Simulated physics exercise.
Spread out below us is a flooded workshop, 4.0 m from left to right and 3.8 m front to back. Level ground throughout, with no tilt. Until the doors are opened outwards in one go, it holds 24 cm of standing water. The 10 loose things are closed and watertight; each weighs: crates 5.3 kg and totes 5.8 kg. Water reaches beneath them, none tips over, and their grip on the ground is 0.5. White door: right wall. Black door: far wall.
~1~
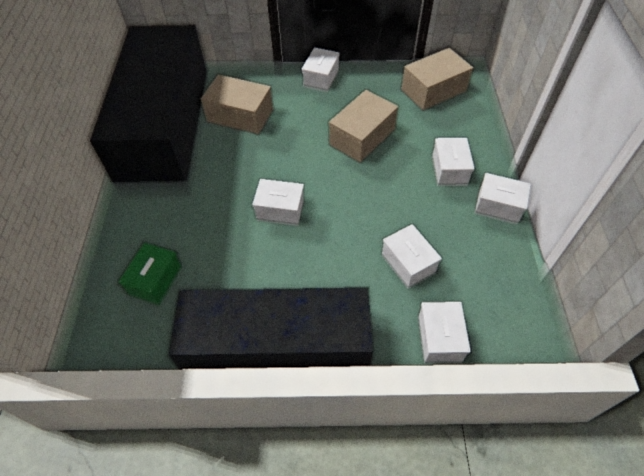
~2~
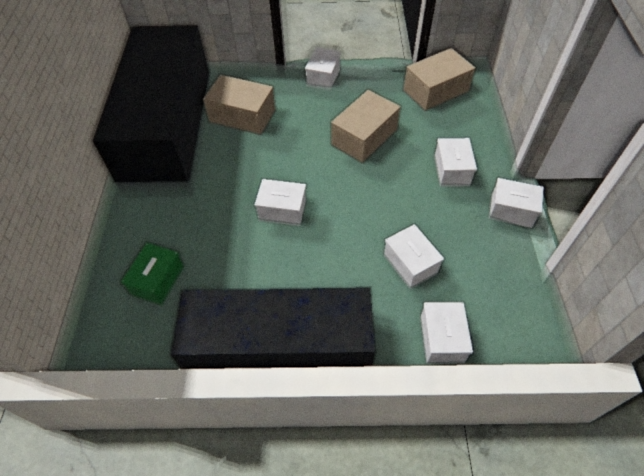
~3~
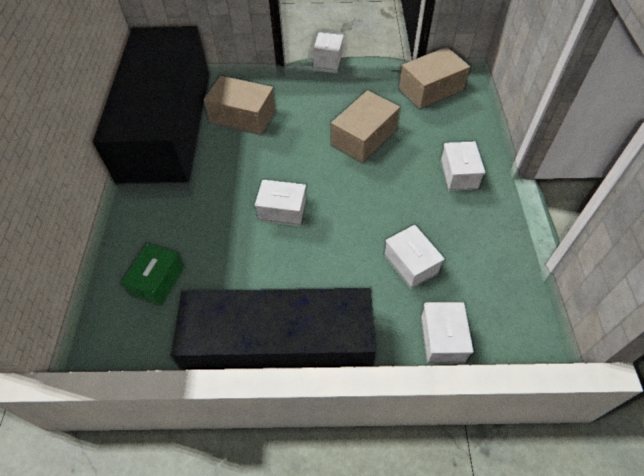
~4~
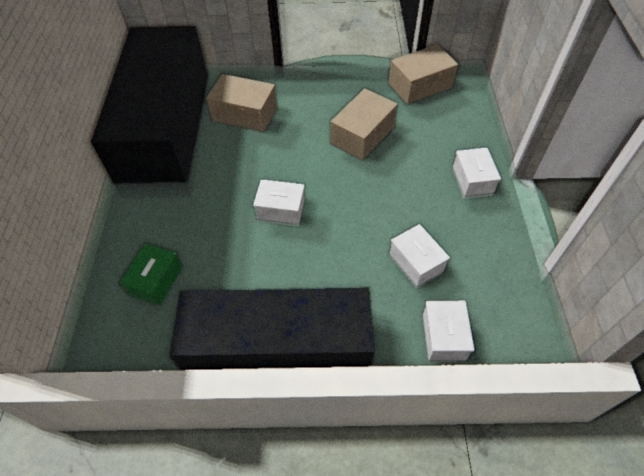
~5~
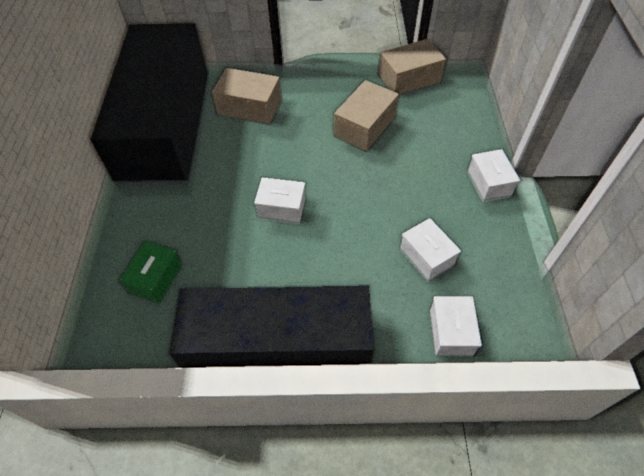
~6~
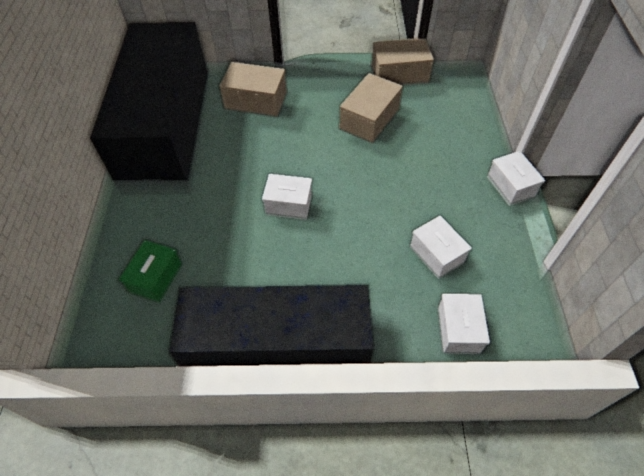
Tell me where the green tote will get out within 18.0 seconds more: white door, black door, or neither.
Green tote: Black door.
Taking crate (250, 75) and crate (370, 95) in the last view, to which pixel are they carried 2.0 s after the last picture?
(312, 42) and (384, 49), roughly.
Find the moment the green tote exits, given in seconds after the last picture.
15.0 s.
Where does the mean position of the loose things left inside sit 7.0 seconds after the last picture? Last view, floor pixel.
The centre sits near (339, 139).
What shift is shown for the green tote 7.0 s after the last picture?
I'd put it at around 150 cm.
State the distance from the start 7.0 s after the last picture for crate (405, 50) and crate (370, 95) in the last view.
Gone out, washed out.
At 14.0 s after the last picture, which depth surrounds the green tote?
Near 5 cm deep.
Then, 2.0 s after the last picture the green tote is near (224, 234), 0.7 m from its start, afloat; 4 of 10 are out; 6 afloat.
Then, 7.0 s after the last picture the green tote is near (322, 181), 1.7 m from its start, afloat; 8 of 10 are out; 2 afloat.
Then, 14.0 s after the last picture the green tote is near (378, 63), 3.4 m from its start, afloat; 9 of 10 are out; 1 afloat.
Then, 18.0 s after the last picture the green tote has gone out by the black door; 10 of 10 are out; 0 afloat.
